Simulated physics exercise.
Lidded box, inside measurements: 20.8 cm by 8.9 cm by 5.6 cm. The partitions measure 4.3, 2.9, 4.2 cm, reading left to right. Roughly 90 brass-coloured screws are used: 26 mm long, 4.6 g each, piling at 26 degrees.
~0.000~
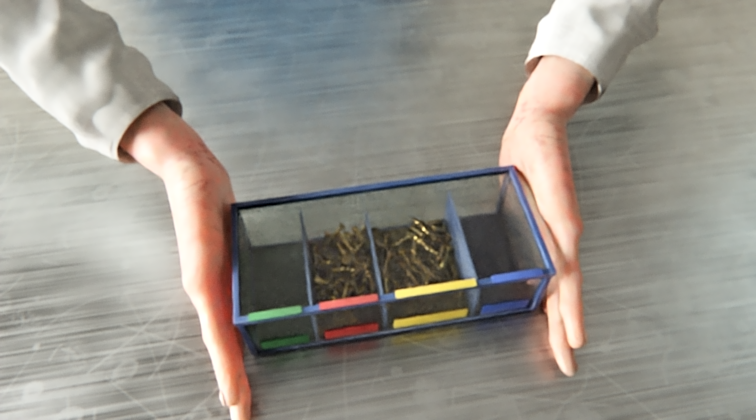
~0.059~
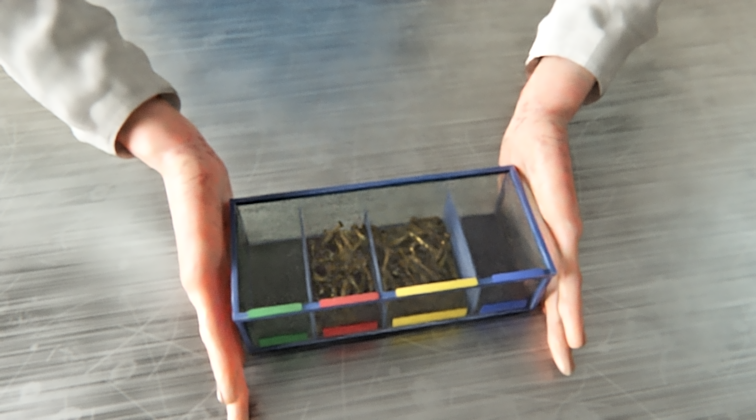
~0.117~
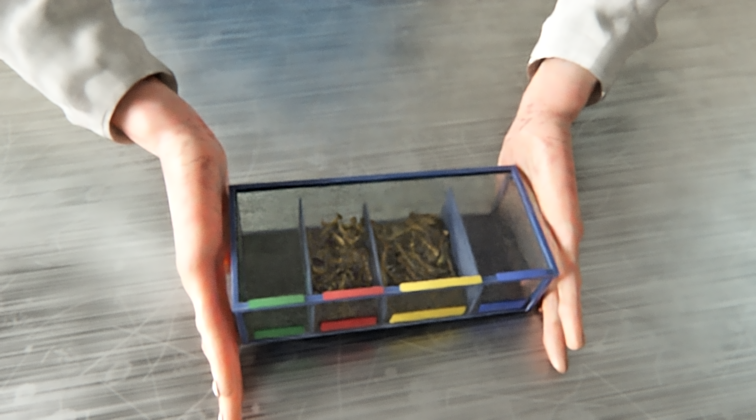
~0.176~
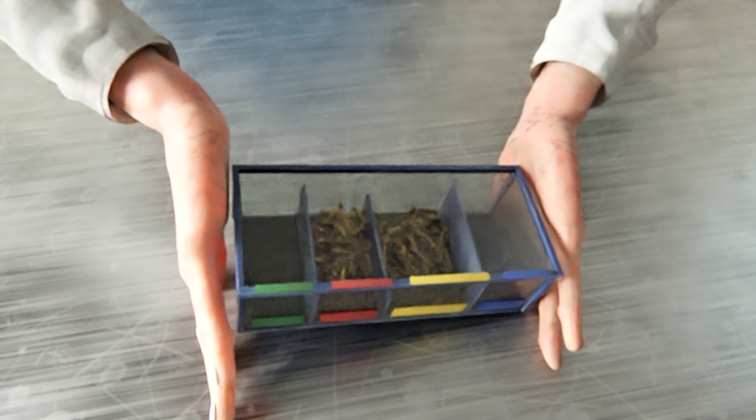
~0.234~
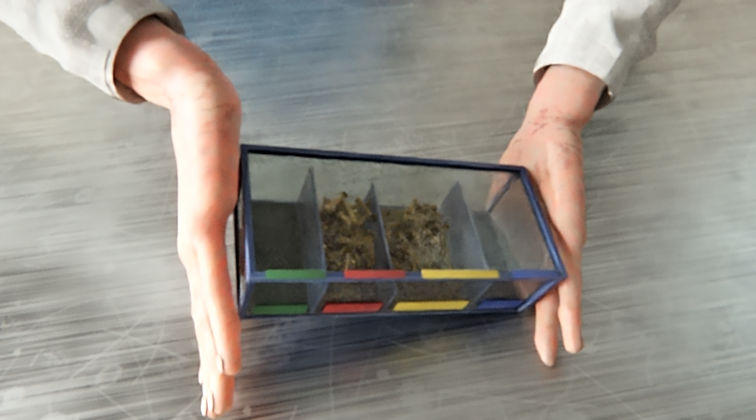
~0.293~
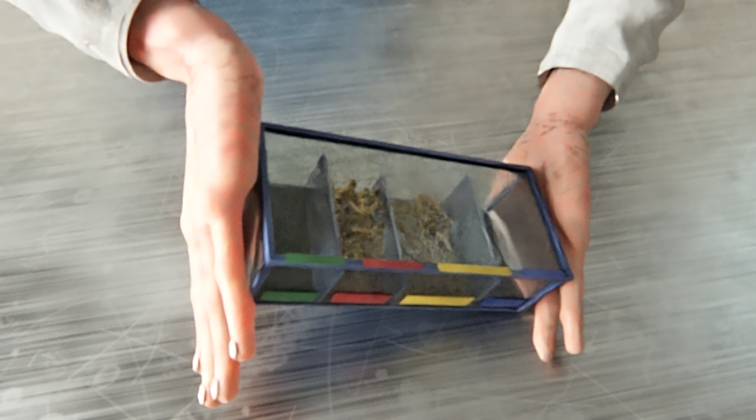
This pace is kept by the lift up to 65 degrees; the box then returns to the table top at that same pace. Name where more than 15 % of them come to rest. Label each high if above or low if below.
Red: High; blue: Low; green: Low; yellow: High.
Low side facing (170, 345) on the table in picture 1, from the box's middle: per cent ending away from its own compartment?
5 %.
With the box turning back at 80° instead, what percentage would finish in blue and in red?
In per cent, blue 5 and red 45.
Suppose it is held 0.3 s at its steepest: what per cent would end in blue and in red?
That would leave blue with 0 percent and red with 45 percent.
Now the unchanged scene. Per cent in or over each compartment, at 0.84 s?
Red 45 %, blue 0 %, green 0 %, yellow 55 %.
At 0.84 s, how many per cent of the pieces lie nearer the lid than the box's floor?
I'd put it at some 0 percent.
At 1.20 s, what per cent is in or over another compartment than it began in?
Roughly 5 %.
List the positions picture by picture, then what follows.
In the first frame, box tilt 0 degrees, front corners at (241, 318) and (548, 270); red 50 %, yellow 50 %.
In the second frame, box tilt 1 degrees, front corners at (240, 315) and (549, 270).
In the third frame, box tilt 6 degrees, front corners at (240, 305) and (551, 271), lowest corner right front.
In the fourth frame, box tilt 12 degrees, front corners at (244, 290) and (555, 272), lowest corner right front.
In the fifth frame, box tilt 18 degrees, front corners at (255, 274) and (560, 273), lowest corner right front.
In the sixth frame, box tilt 24 degrees, front corners at (274, 257) and (566, 275), lowest corner right front; red 50 %, yellow 50 %. The box's pace is about 105 degrees a second.
After 0.84 s, tilt 62 degrees; red 45 %, yellow 55 %.
After 1.20 s, tilt 25 degrees; red 45 %, yellow 55 %.
After 1.65 s, tilt 0 degrees; red 45 %, yellow 55 %.
By 2.0 s all is still; red 45 %, blue 0 %, green 0 %, yellow 55 %.
